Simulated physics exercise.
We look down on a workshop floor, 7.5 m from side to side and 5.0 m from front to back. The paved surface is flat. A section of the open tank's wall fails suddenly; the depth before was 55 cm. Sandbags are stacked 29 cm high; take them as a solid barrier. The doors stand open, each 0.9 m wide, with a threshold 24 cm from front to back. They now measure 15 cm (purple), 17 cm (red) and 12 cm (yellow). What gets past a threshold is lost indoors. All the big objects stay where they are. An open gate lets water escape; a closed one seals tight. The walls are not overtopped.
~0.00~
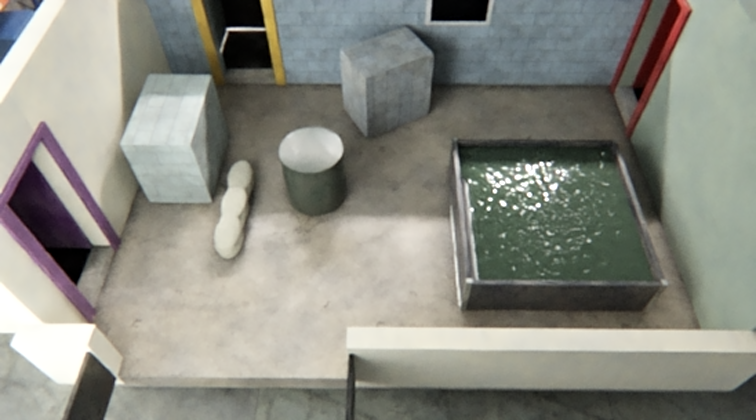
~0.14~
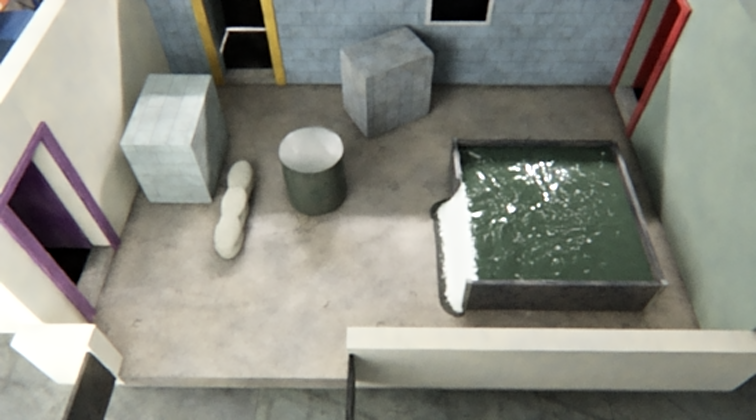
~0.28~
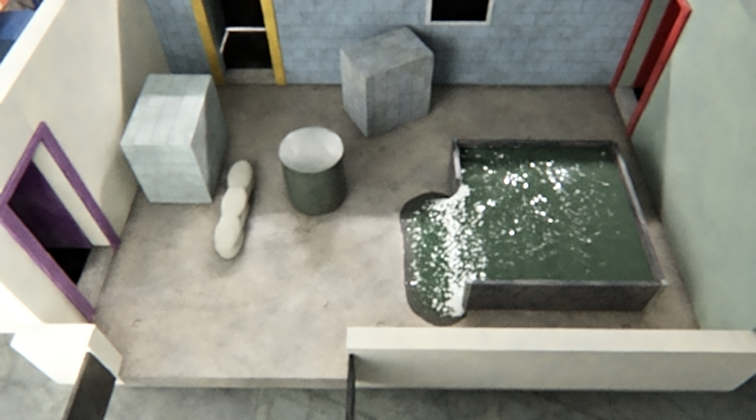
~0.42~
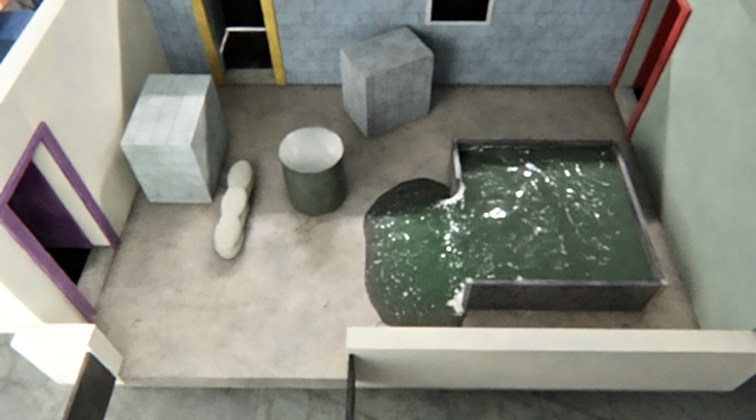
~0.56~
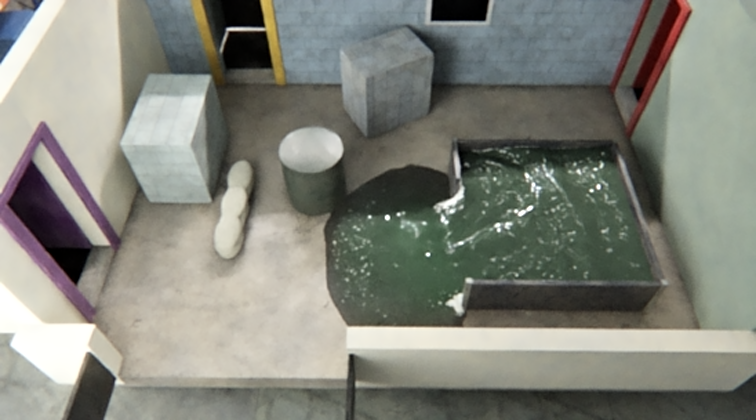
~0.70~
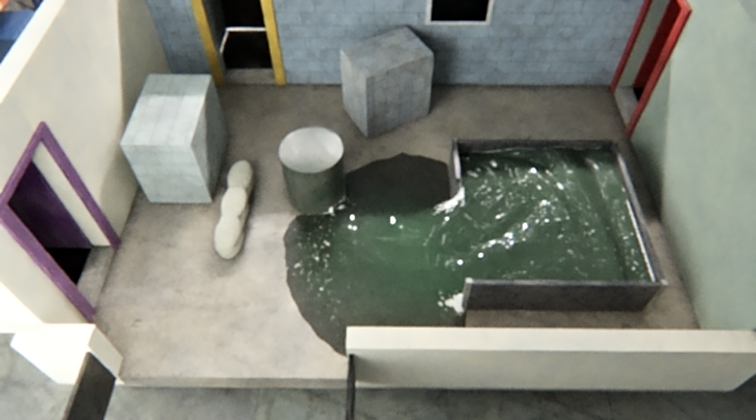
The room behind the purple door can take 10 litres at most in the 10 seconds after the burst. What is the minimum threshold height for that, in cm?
It would have to be roughly 17 cm high.
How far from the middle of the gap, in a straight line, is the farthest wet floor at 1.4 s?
Roughly 4.2 m.
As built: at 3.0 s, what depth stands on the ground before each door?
In cm: Purple 20, red 0, yellow 8.
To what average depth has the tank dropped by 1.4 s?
About 37 cm.
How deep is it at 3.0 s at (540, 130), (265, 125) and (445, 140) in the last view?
In that order: 0, 2 and 2 cm.
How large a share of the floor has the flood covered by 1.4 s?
Some 30 per cent of it.
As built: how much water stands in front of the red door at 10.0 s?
Some 3.0 cm.
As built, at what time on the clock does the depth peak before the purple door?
At about 3.2 s.
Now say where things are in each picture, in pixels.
The first picture shows the open tank at (547, 209) is whole and still, 55 cm deep; the purple door at (71, 236) is dry.
In the second picture, the gap is at (461, 246), the front 0.3 m out at (439, 224); the back of the open tank holds 55 cm.
In the third picture, water pours out at (461, 247) and has run 0.7 m, to (410, 272); about 9 cm deep outside, 55 cm at the back.
In the fourth picture, water pours out at (461, 247) and has run 1.2 m, to (370, 234); about 8 cm deep outside, 55 cm at the back.
In the fifth picture, the gap is at (461, 248), the front 1.8 m out at (331, 237); the back of the open tank holds 55 cm.
In the sixth picture, the gap is at (461, 247), the front 2.3 m out at (291, 241); the back of the open tank holds 51 cm; the purple door at (71, 236), 4.7 m from the gap, is still 2.4 m from the nearest water.
After 1.4 s water covers 30 % of the floor, deepest (31 cm) near (251, 244); it has not reached the purple door.
After 3.0 s water covers 55 % of the floor, deepest (31 cm) near (94, 356); 20 cm at the purple door, 8 litres in over its 15 cm threshold.
After 10.0 s water covers 90 % of the floor, deepest (11 cm) near (137, 192); 6 cm at the purple door, 22 litres in over its 15 cm threshold.
At the purple door as built, the water arrived by 1.5 s and peaked near 20 cm at 3.2 s.
With a threshold of 15.5 cm, 18 litres would have come in within the 10 s; with 21 cm, 2 litres. So under 10 litres takes about 17 cm.
